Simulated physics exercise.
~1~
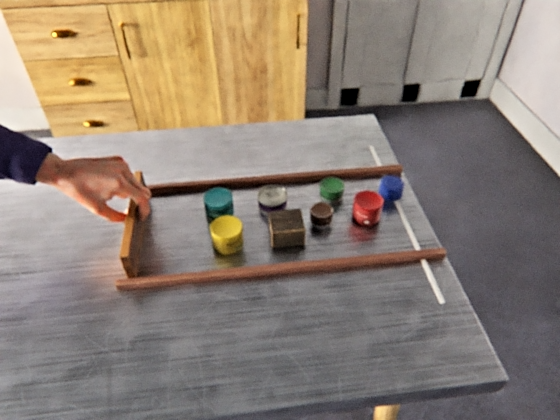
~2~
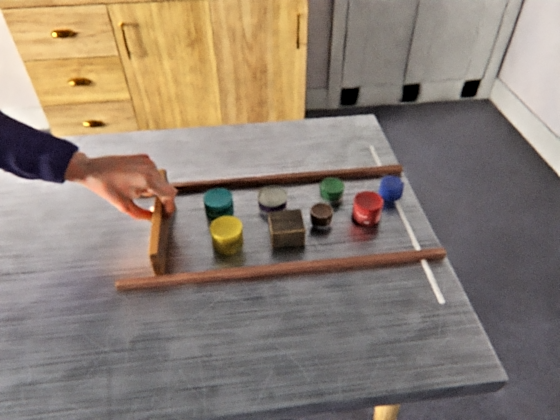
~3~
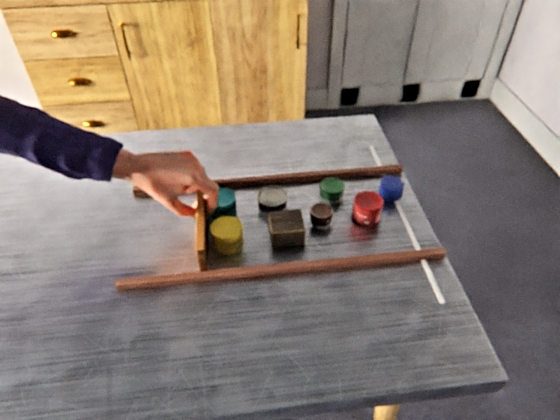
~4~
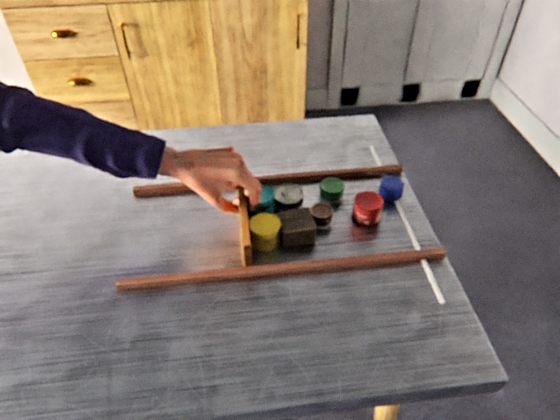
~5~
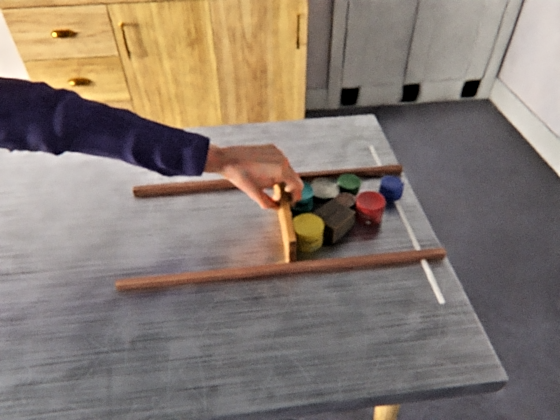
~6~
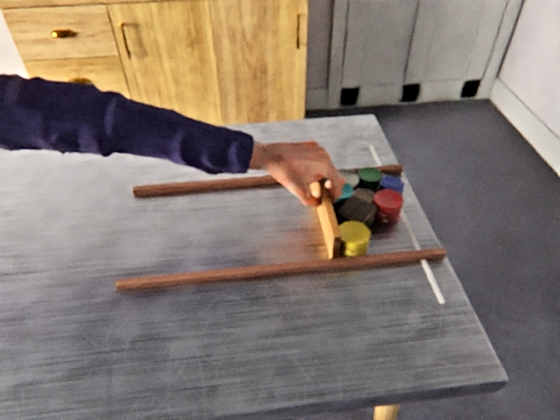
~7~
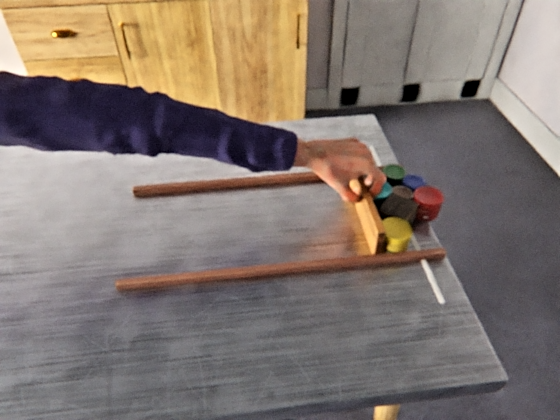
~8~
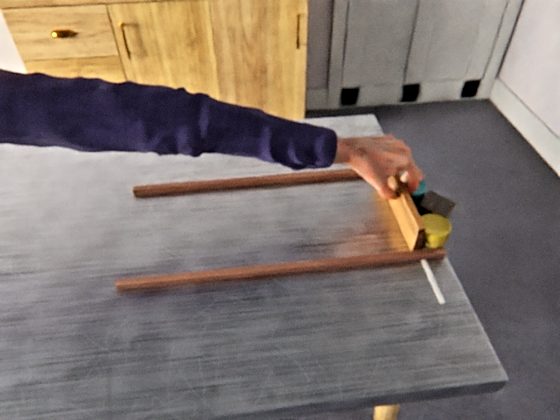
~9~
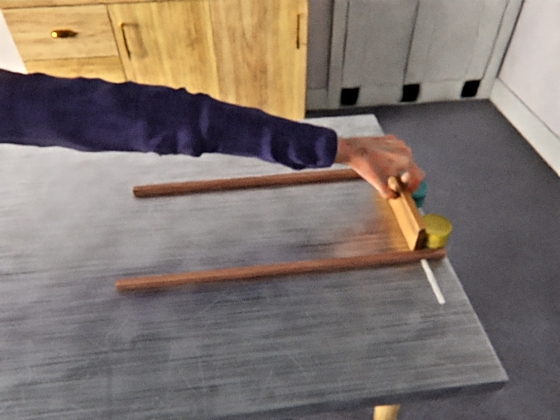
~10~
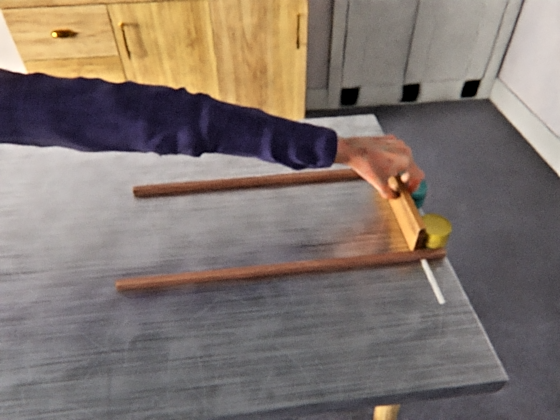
A hand slid a wooden board to the right between two rails, bunching up small colorful tubs and a dark block, then pushed most of them off the table's end, stopping with the yellow and turquoise tubs still perched at the edge.
